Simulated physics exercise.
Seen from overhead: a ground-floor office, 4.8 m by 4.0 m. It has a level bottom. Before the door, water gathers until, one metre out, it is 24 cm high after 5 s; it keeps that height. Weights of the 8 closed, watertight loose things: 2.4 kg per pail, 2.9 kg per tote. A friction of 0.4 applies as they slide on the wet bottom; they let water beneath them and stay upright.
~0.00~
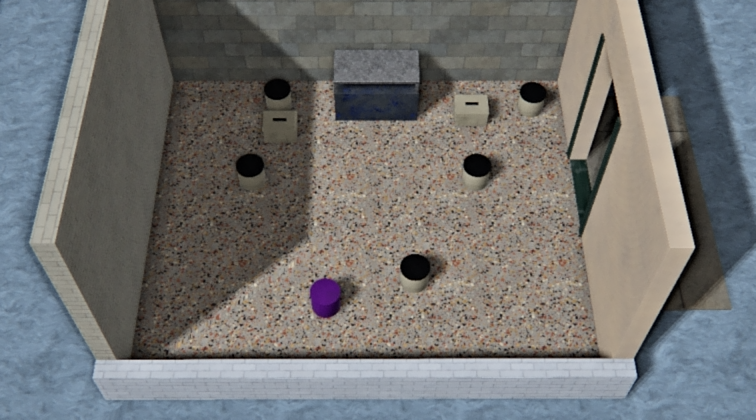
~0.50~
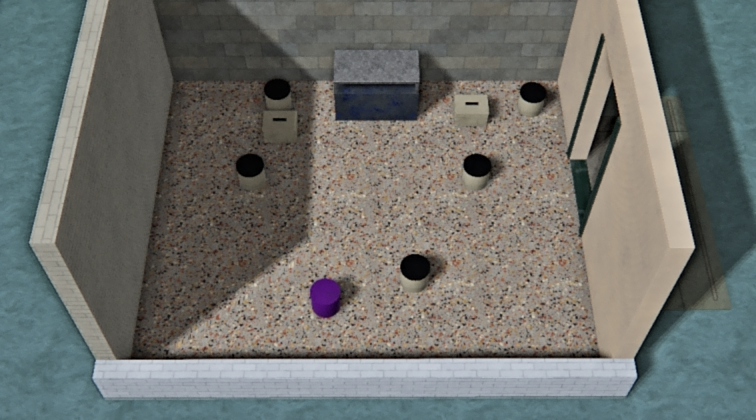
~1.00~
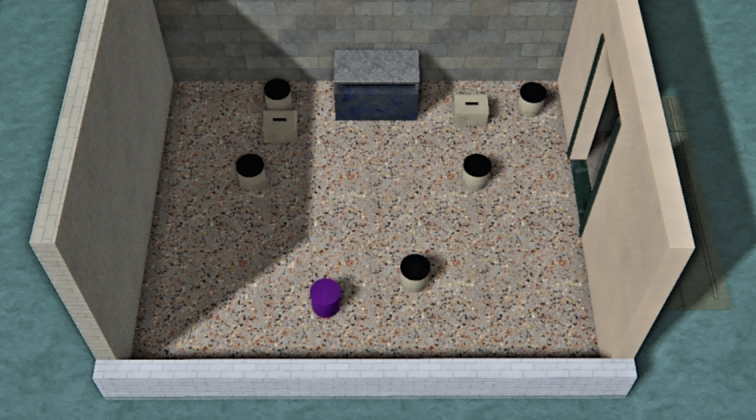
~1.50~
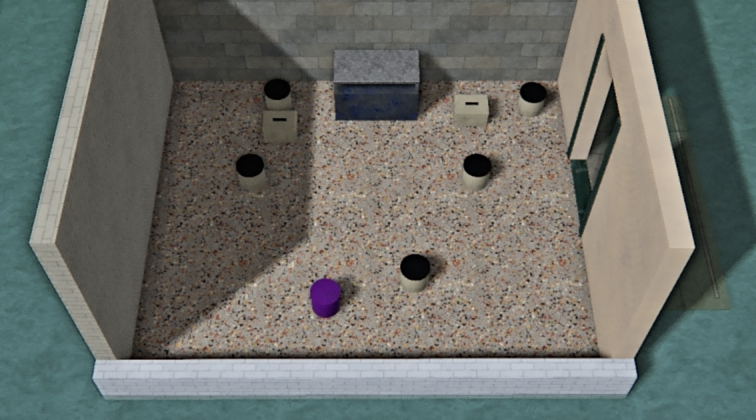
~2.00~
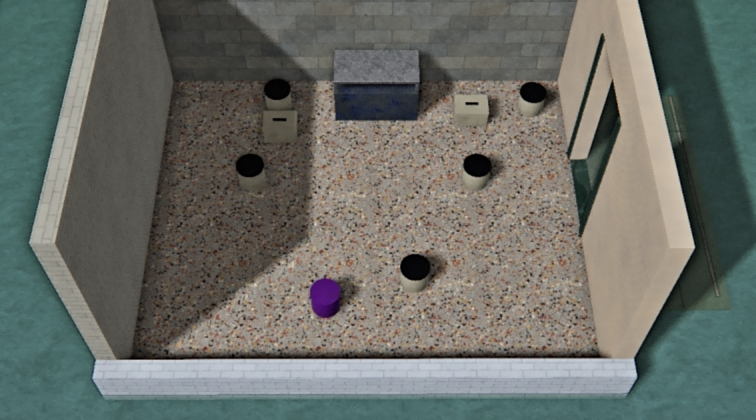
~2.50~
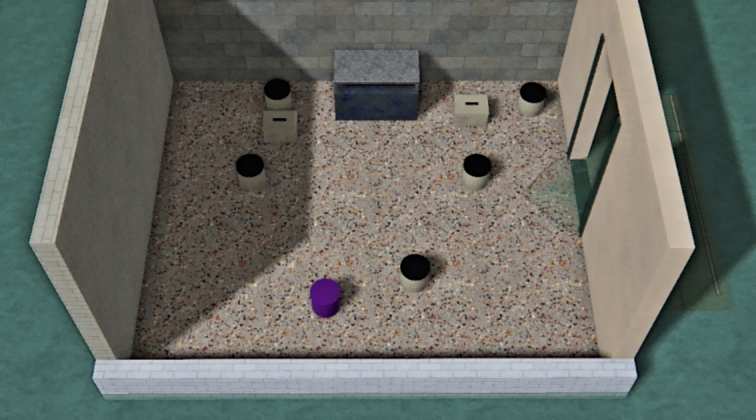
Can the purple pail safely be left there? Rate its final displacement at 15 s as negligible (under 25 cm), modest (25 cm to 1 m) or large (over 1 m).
Modest.
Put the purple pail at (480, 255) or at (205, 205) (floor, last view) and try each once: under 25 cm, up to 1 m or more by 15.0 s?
Goes far off, then goes far off.
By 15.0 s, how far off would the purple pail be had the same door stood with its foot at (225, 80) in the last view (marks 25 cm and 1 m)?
Outcome - purple pail: Well off.
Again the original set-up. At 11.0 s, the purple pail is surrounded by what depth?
Roughly 10 cm deep.
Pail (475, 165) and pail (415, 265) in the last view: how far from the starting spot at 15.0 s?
Respectively 250 and 100 cm.
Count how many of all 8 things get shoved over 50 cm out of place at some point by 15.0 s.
The answer here is 8.
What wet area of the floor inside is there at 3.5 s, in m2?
Flooded: Near 2.5 m2.
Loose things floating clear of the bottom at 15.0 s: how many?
Total: 8.
After 3.5 s the purple pail is near (325, 292), 0.0 m from its start, aground; 0 afloat.
After 6.8 s the purple pail is near (294, 315), 0.4 m from its start, aground; 3 afloat.
After 11.0 s the purple pail is near (193, 348), 1.5 m from its start, afloat; 8 afloat.
After 15.0 s the purple pail is near (314, 341), 0.6 m from its start, afloat; 8 afloat.
